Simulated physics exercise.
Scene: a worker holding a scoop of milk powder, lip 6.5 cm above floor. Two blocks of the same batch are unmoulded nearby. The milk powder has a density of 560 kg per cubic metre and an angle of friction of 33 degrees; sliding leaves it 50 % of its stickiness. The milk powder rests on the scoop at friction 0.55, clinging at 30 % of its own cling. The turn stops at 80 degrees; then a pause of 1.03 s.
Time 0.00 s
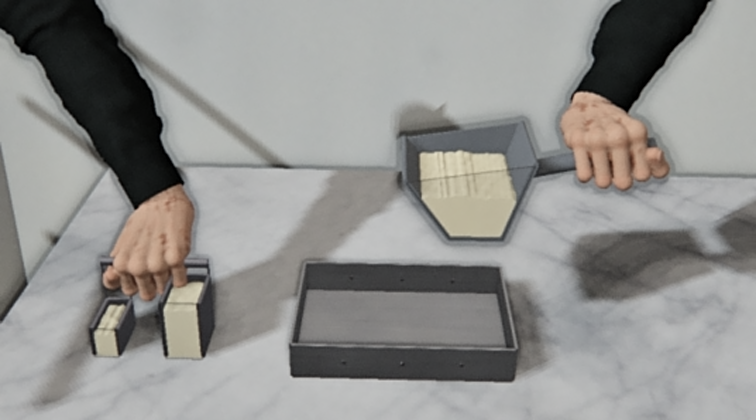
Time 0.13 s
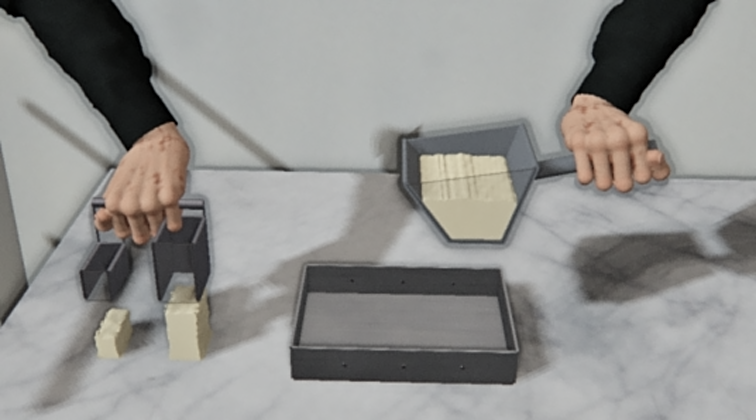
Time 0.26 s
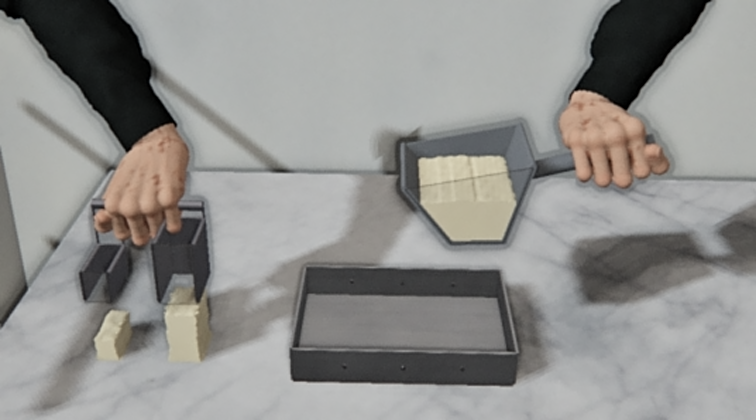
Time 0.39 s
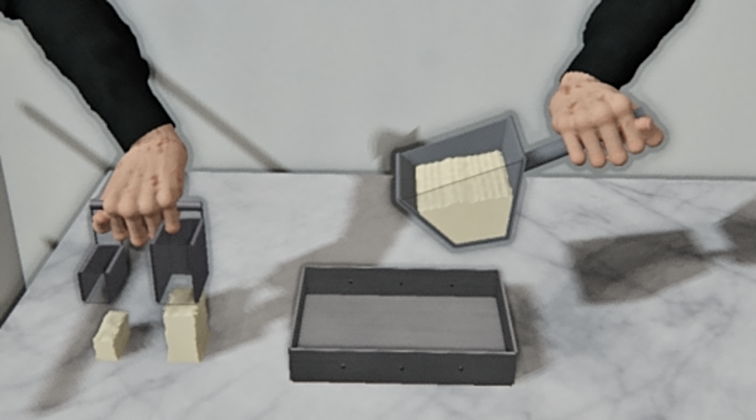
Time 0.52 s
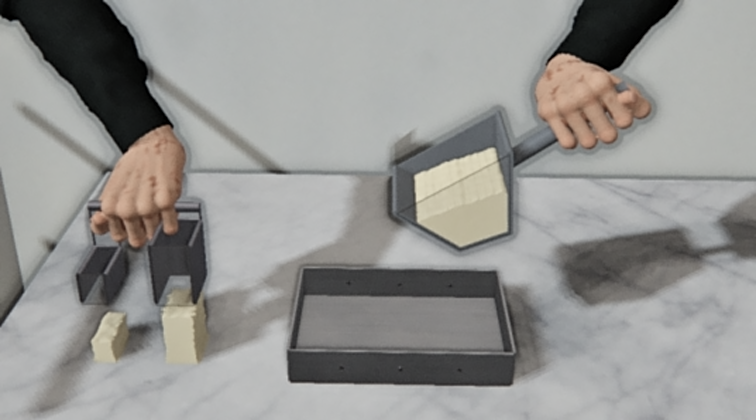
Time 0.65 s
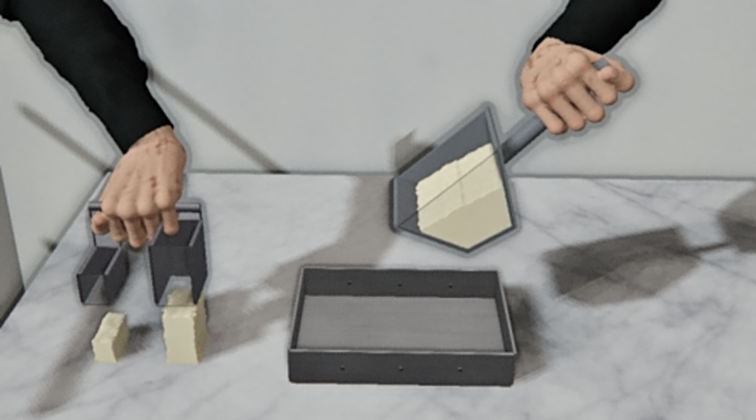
The video shows one hand lifting a dark double mould off two pale blocks on a marble surface, while the other hand gradually tilts a scoop of pale powder beside a shallow, empty tray, its handle rising.
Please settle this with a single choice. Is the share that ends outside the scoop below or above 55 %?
The share that ends outside the scoop comes out below.
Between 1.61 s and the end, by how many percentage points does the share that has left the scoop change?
It changes by about 45 percent of the whole.
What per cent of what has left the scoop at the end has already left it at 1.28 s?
Estimate: 0 %.
By 0.94 s, the scoop is at 55 degrees and 0 % has left it.
By 1.28 s, the scoop is at 79 degrees and 0 % has left it.
By 1.61 s, the scoop is at 80 degrees and 0 % has left it.
By 1.95 s, the scoop is at 80 degrees and 43 % has left it.
By 2.36 s, at the end, the scoop is at 80 degrees and 44 % has left it.
